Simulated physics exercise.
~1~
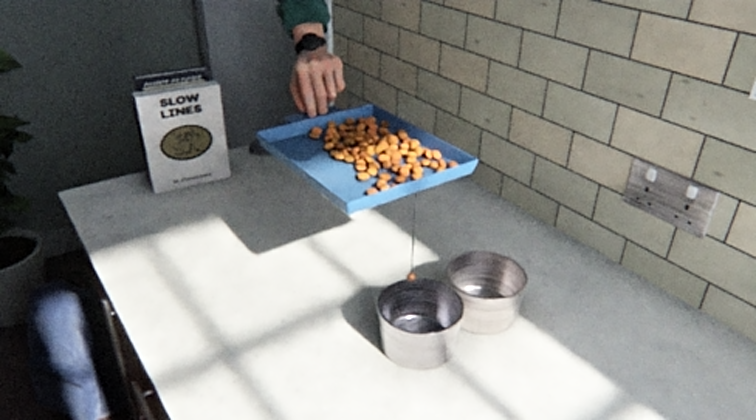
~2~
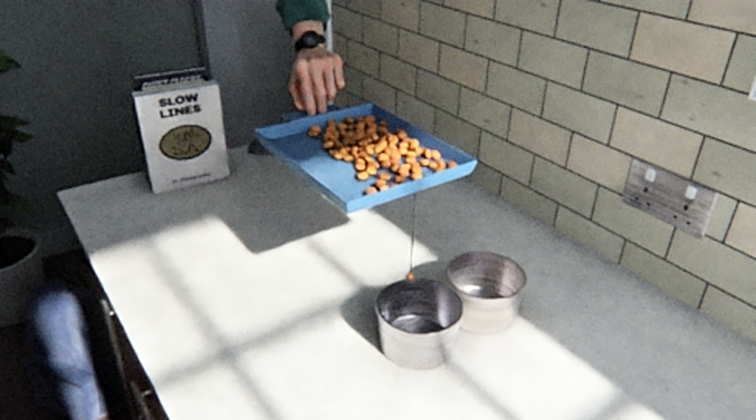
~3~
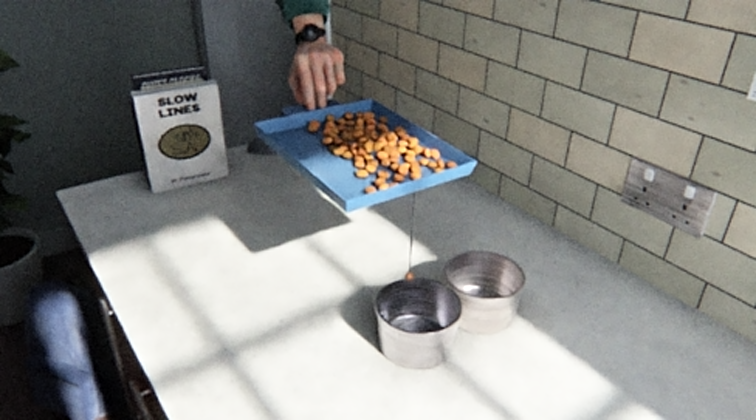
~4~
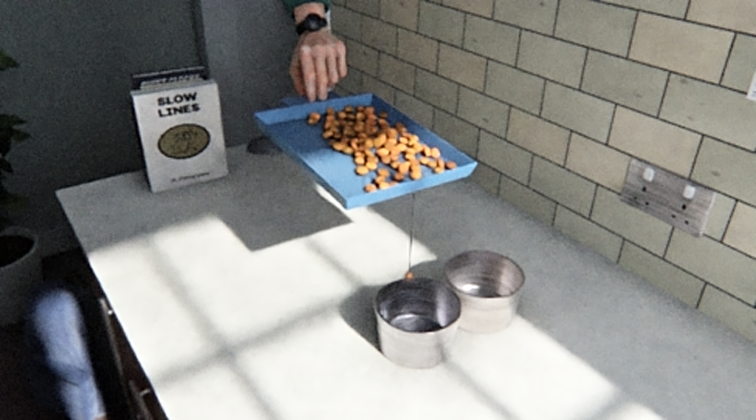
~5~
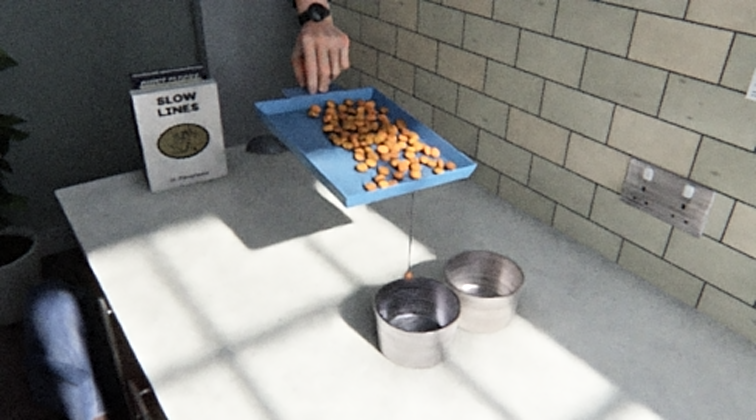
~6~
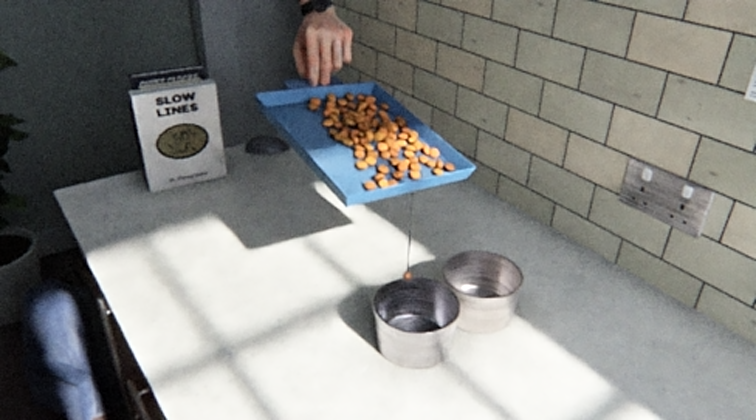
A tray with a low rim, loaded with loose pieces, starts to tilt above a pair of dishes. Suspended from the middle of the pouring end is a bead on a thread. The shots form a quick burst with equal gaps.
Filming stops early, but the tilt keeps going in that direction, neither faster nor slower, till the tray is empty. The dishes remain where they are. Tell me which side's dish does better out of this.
The dish on the right does better.
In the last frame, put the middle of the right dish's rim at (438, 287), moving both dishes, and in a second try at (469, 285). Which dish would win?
One: The right-hand dish. Two: The dish on the right.
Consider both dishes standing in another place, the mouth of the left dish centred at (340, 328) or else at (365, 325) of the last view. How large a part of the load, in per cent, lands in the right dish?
Approximately 10 percent, followed by approximately 30 percent.
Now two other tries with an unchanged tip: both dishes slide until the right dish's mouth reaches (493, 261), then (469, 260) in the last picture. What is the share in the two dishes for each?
The first comes to 80 percent and the second to 80 percent.
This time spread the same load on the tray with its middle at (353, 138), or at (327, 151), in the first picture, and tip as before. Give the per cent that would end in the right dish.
First about 90, then 70 per cent.
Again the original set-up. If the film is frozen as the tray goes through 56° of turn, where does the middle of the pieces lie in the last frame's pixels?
Near (432, 153).
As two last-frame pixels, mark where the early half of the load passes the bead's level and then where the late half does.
Roughly (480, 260) first, then roughly (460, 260).
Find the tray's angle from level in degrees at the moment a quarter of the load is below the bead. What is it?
The tilt is near 85° by then.
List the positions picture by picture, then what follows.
Corners of the pouring end (349, 200) and (473, 159), level; middle of the load (372, 148), bits of cat kibble; left dish (447, 344); right dish (512, 310); bead on its thread (411, 277), in the first frame.
Corners of the pouring end (348, 200) and (472, 160), level; middle of the load (371, 147), in the second frame.
Corners of the pouring end (348, 198) and (472, 161), tipped barely, lowest at the right corner; middle of the load (370, 144), in the third frame.
Corners of the pouring end (348, 196) and (472, 162), tipped a little, lowest at the right corner; middle of the load (370, 140), in the fourth frame.
Corners of the pouring end (349, 194) and (472, 164), tipped a little, lowest at the right corner; middle of the load (371, 136), in the fifth frame.
Corners of the pouring end (349, 193) and (471, 166), tipped a little, lowest at the right corner; middle of the load (371, 133); left dish (443, 343); right dish (508, 309), in the sixth frame.
Just after the last frame, tray tipped steeply; every one on the tray.
A moment on, tray tipped right over; roughly a quarter on the tray; just a few in the left dish; roughly two thirds in the right dish; about a tenth in the air.
Further on, tray tipped past a quarter turn; about a tenth in the left dish; almost all in the right dish; just a few outside both.
When it is over, tray tipped past a quarter turn; about a tenth in the left dish; almost all in the right dish; just a few outside both.
